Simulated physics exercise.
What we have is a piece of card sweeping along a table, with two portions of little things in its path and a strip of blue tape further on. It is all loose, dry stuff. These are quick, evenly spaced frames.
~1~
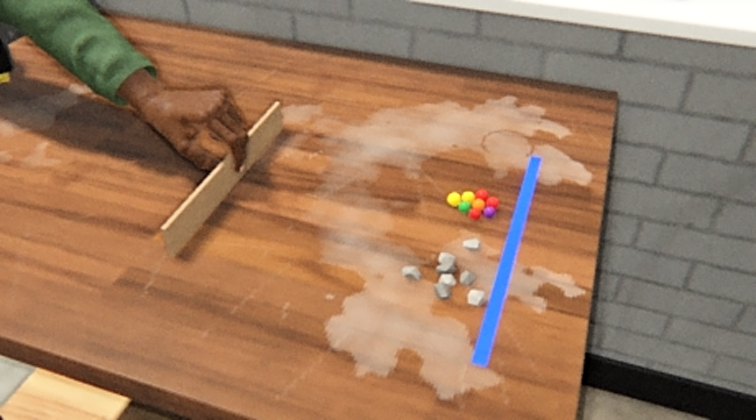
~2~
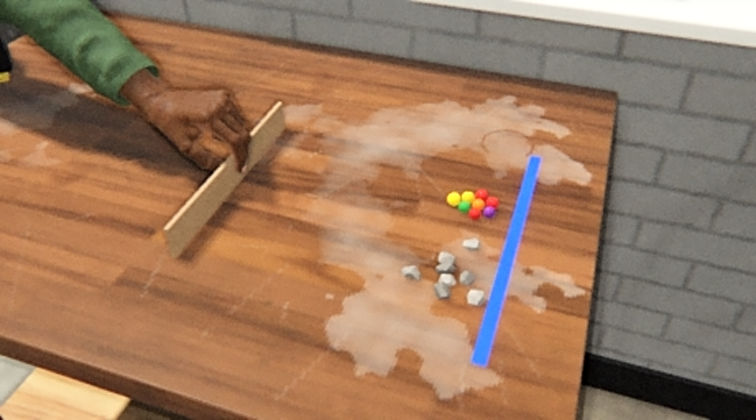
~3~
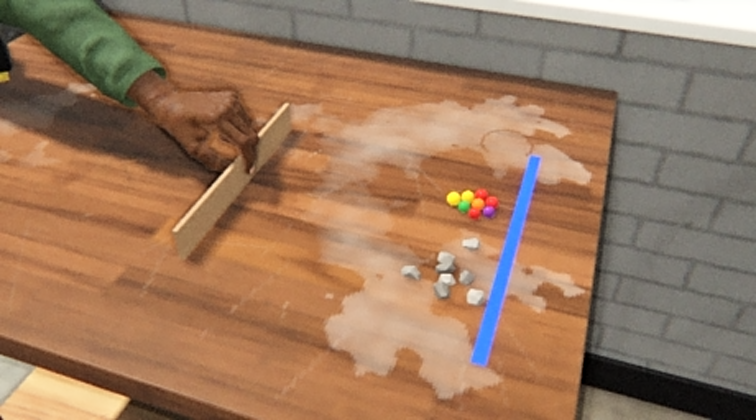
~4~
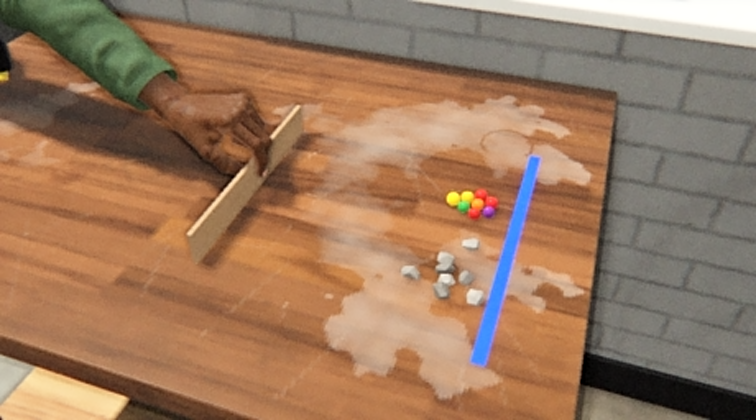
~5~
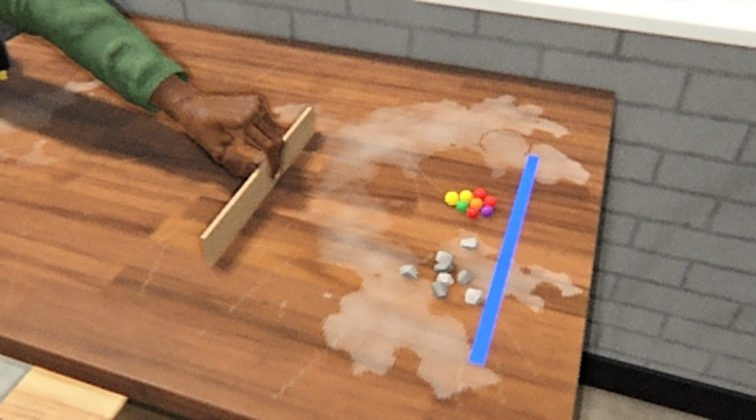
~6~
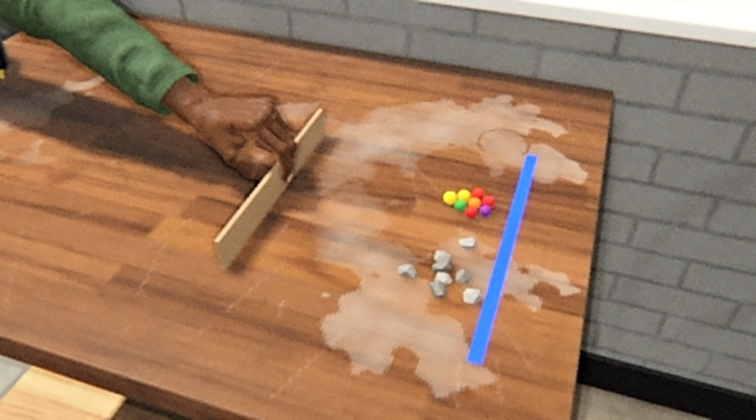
At first, a hand in a green sleeve holds a thin, upright piece of card on a wooden table, left of some colourful marbles, grey gravel and a strip of blue tape. The hand then slides the card a short way right, while both small groups stay uncontacted beside the tape.
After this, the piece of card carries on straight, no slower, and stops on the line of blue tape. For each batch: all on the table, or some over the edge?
The near batch stays on top; the far batch loses pieces over the edge.
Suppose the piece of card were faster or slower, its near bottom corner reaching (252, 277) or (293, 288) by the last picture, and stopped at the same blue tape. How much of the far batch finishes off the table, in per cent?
In turn 100 and 100 in a hundred.
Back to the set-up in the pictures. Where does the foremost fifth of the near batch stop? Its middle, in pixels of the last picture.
Roughly at (539, 306).
Then, 0.48 s on from there, piece of card still moving, near (397, 193); near batch all on the table, its front near (472, 296); far batch all on the table, its front near (489, 202).
Then, 0.97 s on from there, piece of card stopped at the blue tape; near batch all on the table, its front near (538, 305); far batch all on the table, its front near (558, 201).
Then, 1.25 s on from there, piece of card stopped at the blue tape; near batch all on the table, its front near (539, 306); far batch the bulk over the edge.
In the end, piece of card stopped at the blue tape; near batch all on the table, its front near (539, 306); far batch the whole lot over the edge.
